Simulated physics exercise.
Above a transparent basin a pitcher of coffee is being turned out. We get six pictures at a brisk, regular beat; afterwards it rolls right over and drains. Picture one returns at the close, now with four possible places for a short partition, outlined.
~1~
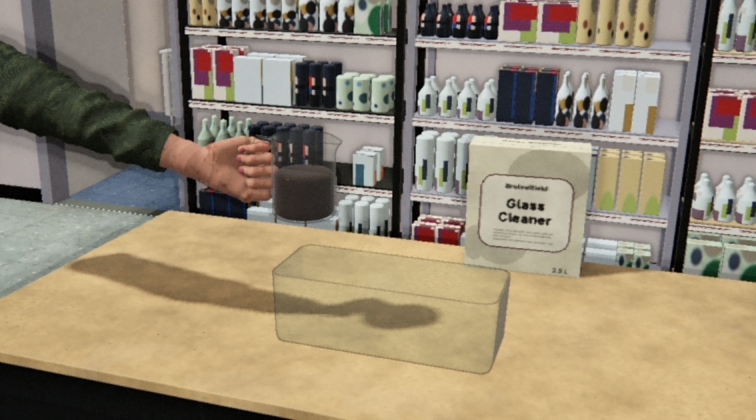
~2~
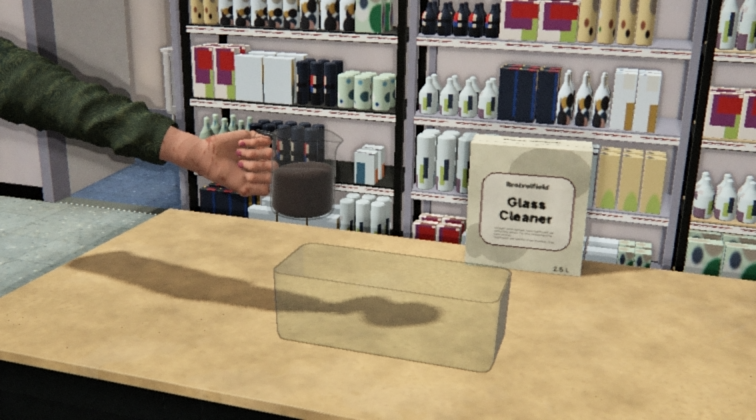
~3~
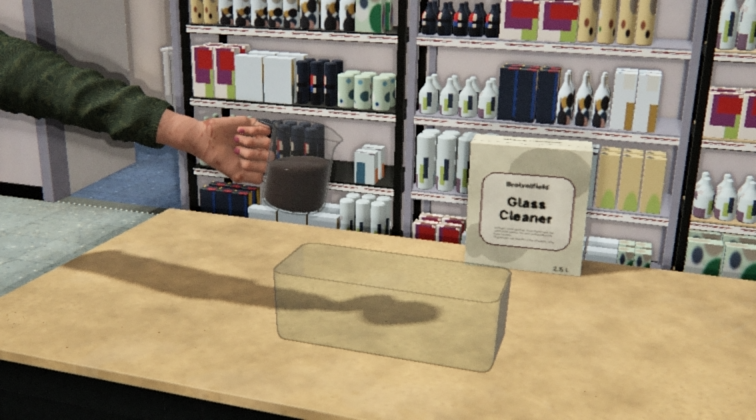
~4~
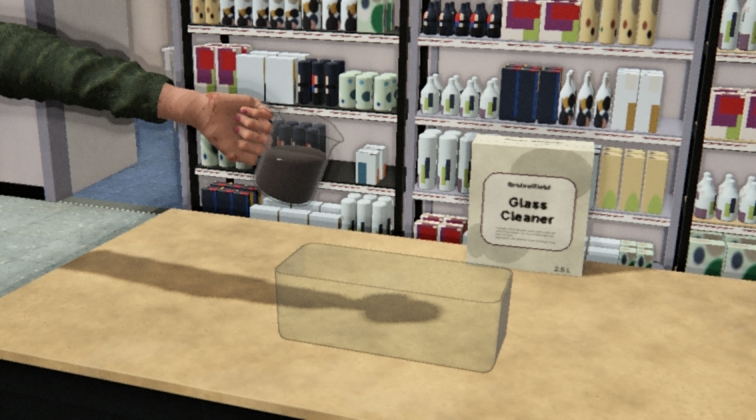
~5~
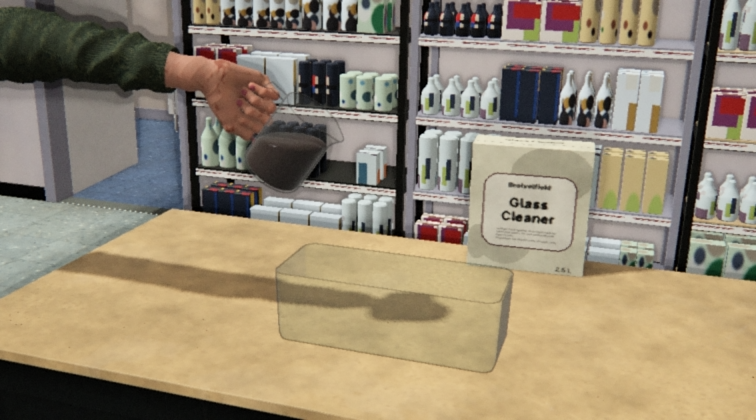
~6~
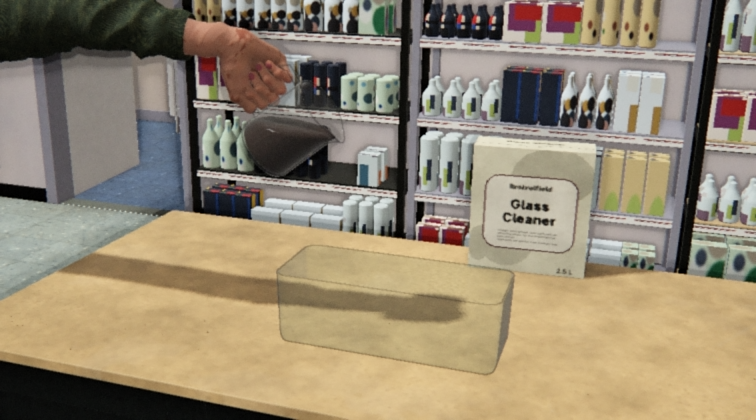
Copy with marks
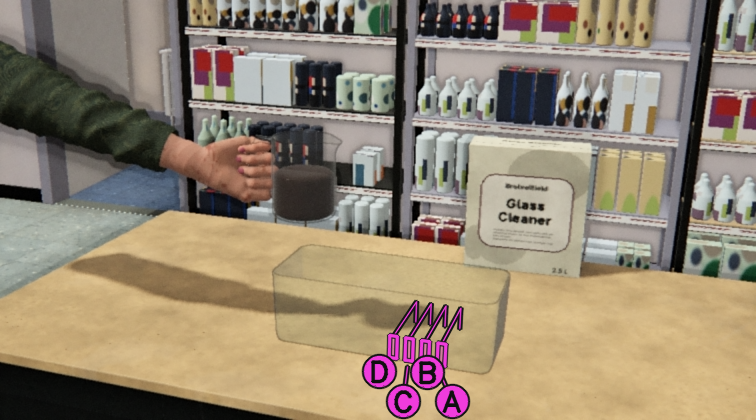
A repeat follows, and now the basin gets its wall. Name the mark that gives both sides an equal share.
Place C does it best.
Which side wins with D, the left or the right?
More ends on the right.
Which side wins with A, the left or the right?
The left one.
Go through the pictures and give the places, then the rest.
Upright, lip at (340, 142); basin from (277, 337) to (492, 373); nothing has left yet.
Tipped about 3°, lip at (341, 141); nothing has left yet.
Tipped about 10°, lip at (341, 140); nothing has left yet.
Tipped about 21°, lip at (342, 140); nothing has left yet.
Tipped about 36°, lip at (342, 140); nothing has left yet.
Tipped about 53°, lip at (343, 141); nothing has left yet.
On the marked copy, A at (439, 371); B at (423, 369); C at (407, 366); D at (391, 363).
Choosing A, about 80 % ends left of the wall and 10 % right of it; 11 % is lost outside.
Choosing B, about 80 % ends left of the wall and 11 % right of it; 9 % is lost outside.
Choosing C, about 53 % ends left of the wall and 43 % right of it; 5 % is lost outside.
Choosing D, about 16 % ends left of the wall and 77 % right of it; 7 % is lost outside.
